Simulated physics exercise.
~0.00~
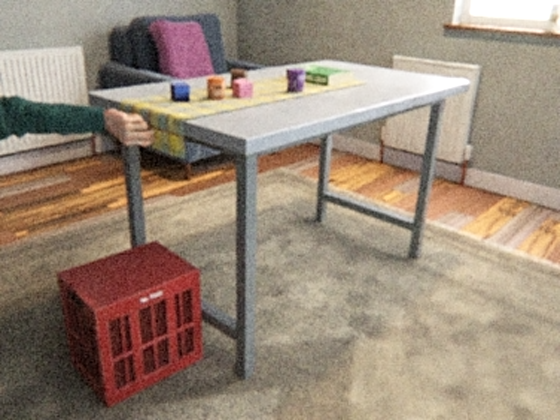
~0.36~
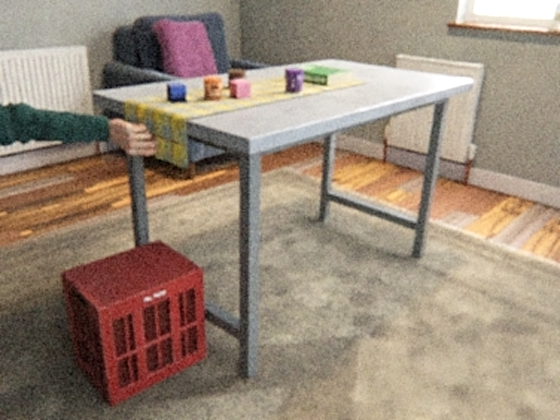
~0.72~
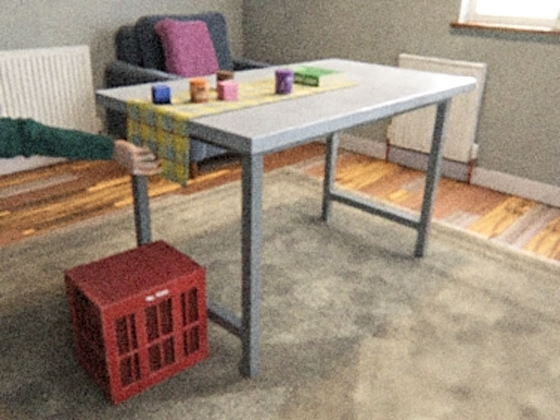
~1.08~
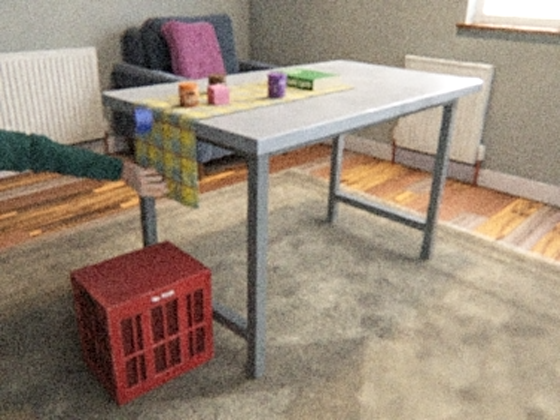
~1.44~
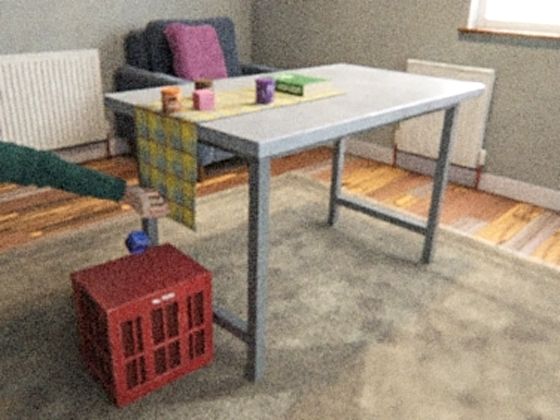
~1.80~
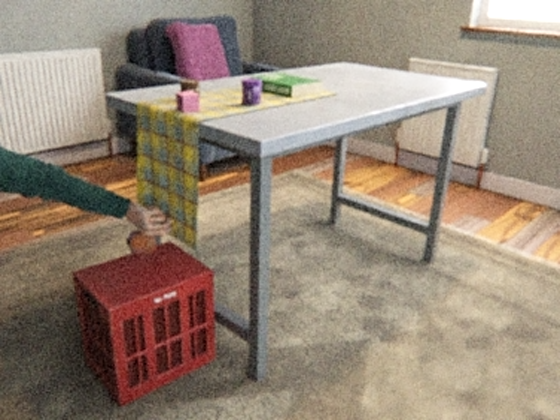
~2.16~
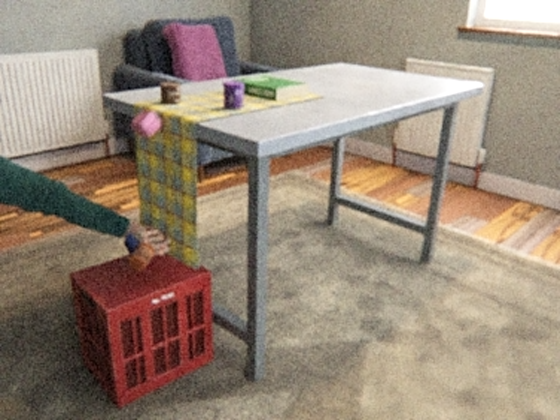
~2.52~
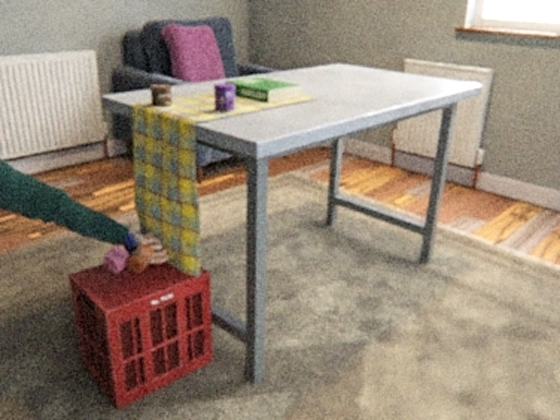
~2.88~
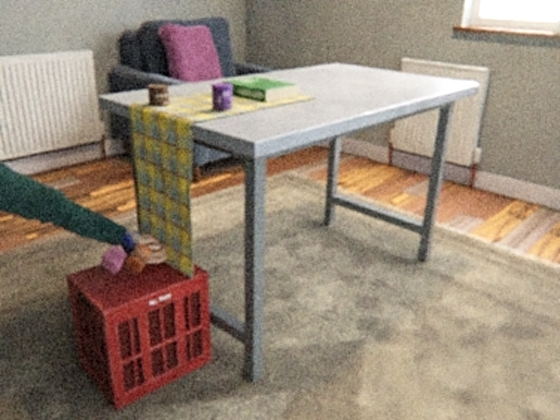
A yellow checked scarf lies along a grey table in a living room, seen from slightly above by a gently swaying camera, with blue and pink cubes, orange, brown and purple pots and a green book on it. A green-sleeved arm at the left pulls its end down towards a red crate on the floor. The blue cube tips over the edge and drops towards the crate, then the orange pot follows, then the pink cube. The hem reaches the crate and the scarf stops, with three things fallen beside the hand and the brown pot, purple pot and book still on the table.
